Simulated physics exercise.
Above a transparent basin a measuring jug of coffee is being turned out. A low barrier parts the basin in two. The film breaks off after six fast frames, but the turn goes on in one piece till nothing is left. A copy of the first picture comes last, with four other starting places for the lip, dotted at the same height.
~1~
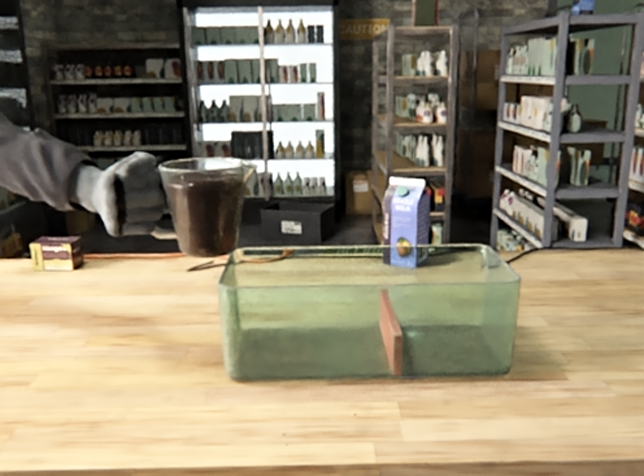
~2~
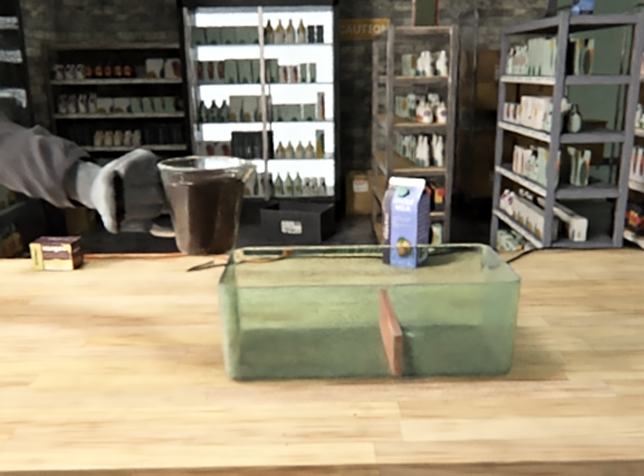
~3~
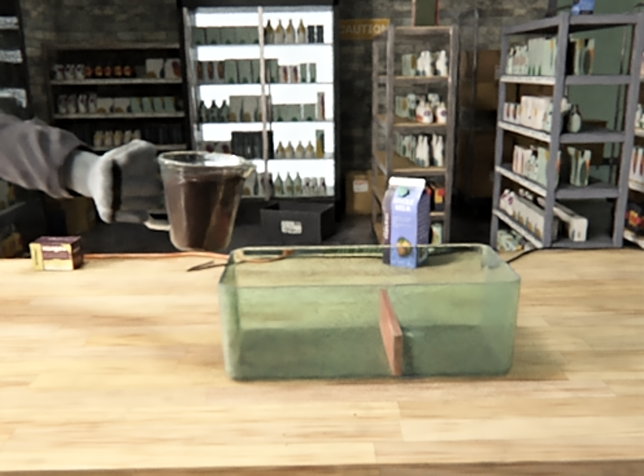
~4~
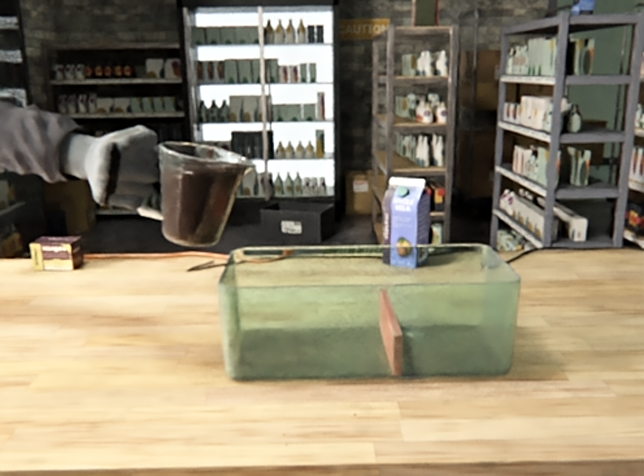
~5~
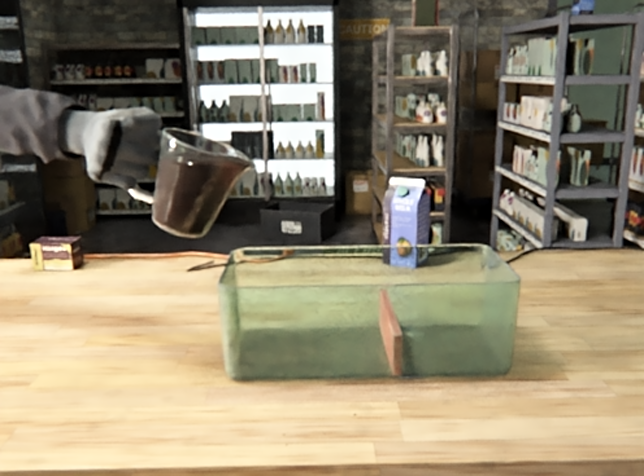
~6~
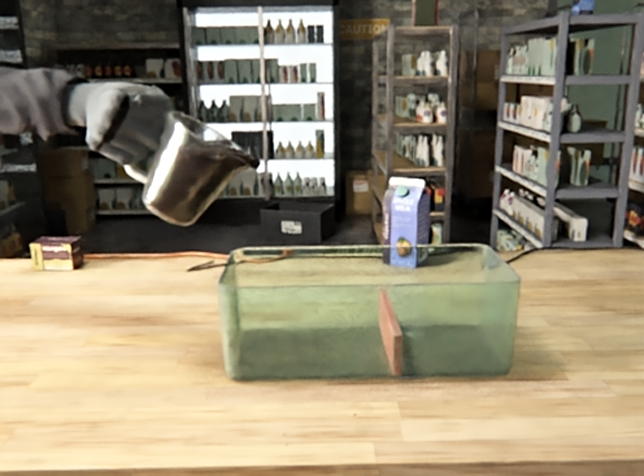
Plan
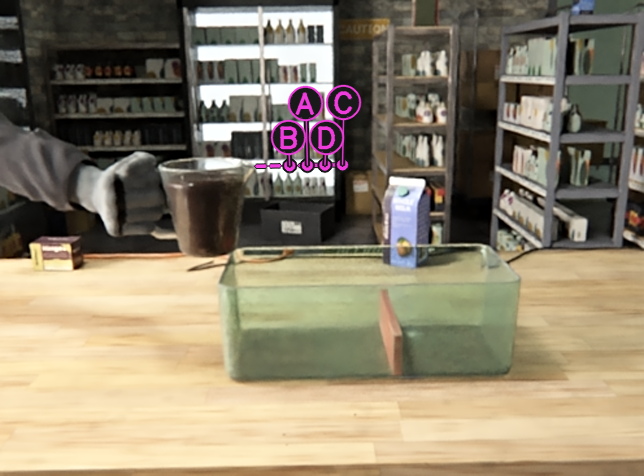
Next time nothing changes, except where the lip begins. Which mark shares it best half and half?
Place A does it best.
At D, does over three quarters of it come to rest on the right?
Yes, it does.
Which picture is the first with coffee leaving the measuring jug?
In picture 6.
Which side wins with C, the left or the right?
The right one.
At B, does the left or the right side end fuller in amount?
The left side.
On the marked copy, A at (307, 165); B at (289, 165); C at (342, 164); D at (324, 165).
Choosing A, about 46 % ends left of the wall and 52 % right of it.
Choosing B, about 90 % ends left of the wall and 7 % right of it; 3 % is lost outside.
Choosing C, about 5 % ends left of the wall and 93 % right of it.
Choosing D, about 12 % ends left of the wall and 86 % right of it.
